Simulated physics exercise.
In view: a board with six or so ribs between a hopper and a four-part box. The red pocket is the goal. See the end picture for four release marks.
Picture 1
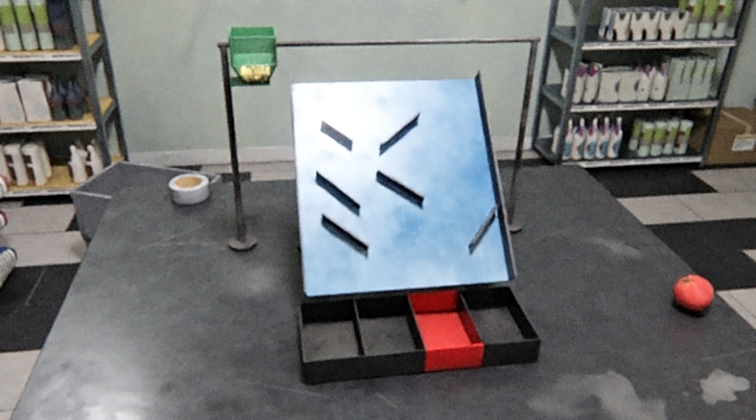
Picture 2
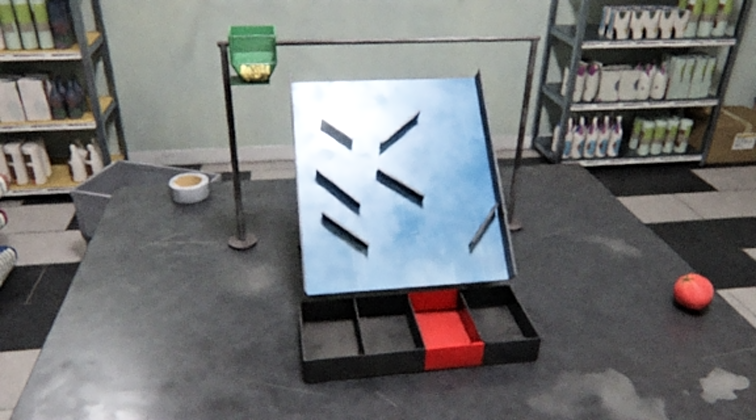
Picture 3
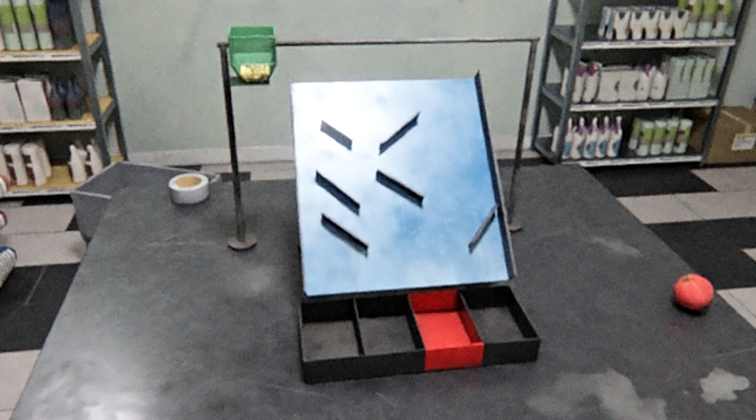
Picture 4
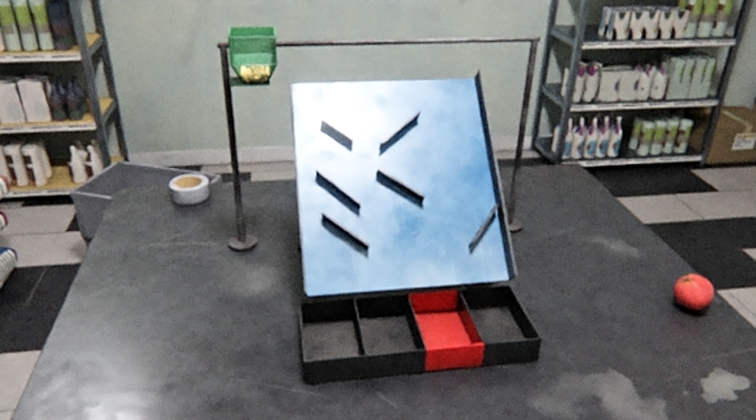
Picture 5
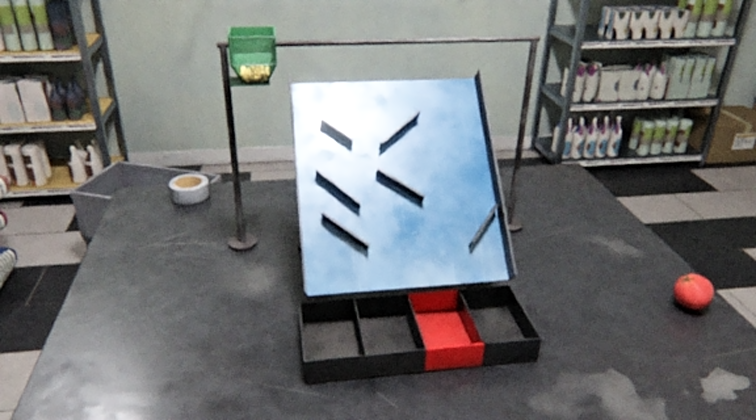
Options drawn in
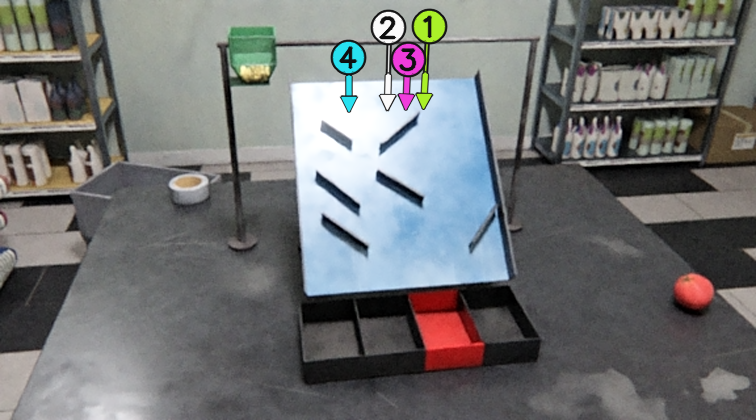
A blue board with dark ribs stands motionless behind a black box with one red section.
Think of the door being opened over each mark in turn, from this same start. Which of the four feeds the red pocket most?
1 works best here.
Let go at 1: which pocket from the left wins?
It is the third one.
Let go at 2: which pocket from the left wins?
It is the second one.
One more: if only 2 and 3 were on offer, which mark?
3.
On the marked copy, mark 1 meets the board at (423, 103); mark 2 meets the board at (387, 104); mark 3 meets the board at (405, 104); mark 4 meets the board at (349, 106).
With 1, close to two thirds in the red pocket, close to a quarter in other pockets, a small share outside the box.
With 2, close to a quarter in the red pocket, close to two thirds in other pockets, a small share outside the box.
With 3, close to a third in the red pocket, close to half in other pockets, a small share outside the box.
With 4, close to a quarter in the red pocket, close to two thirds in other pockets, a small share outside the box.
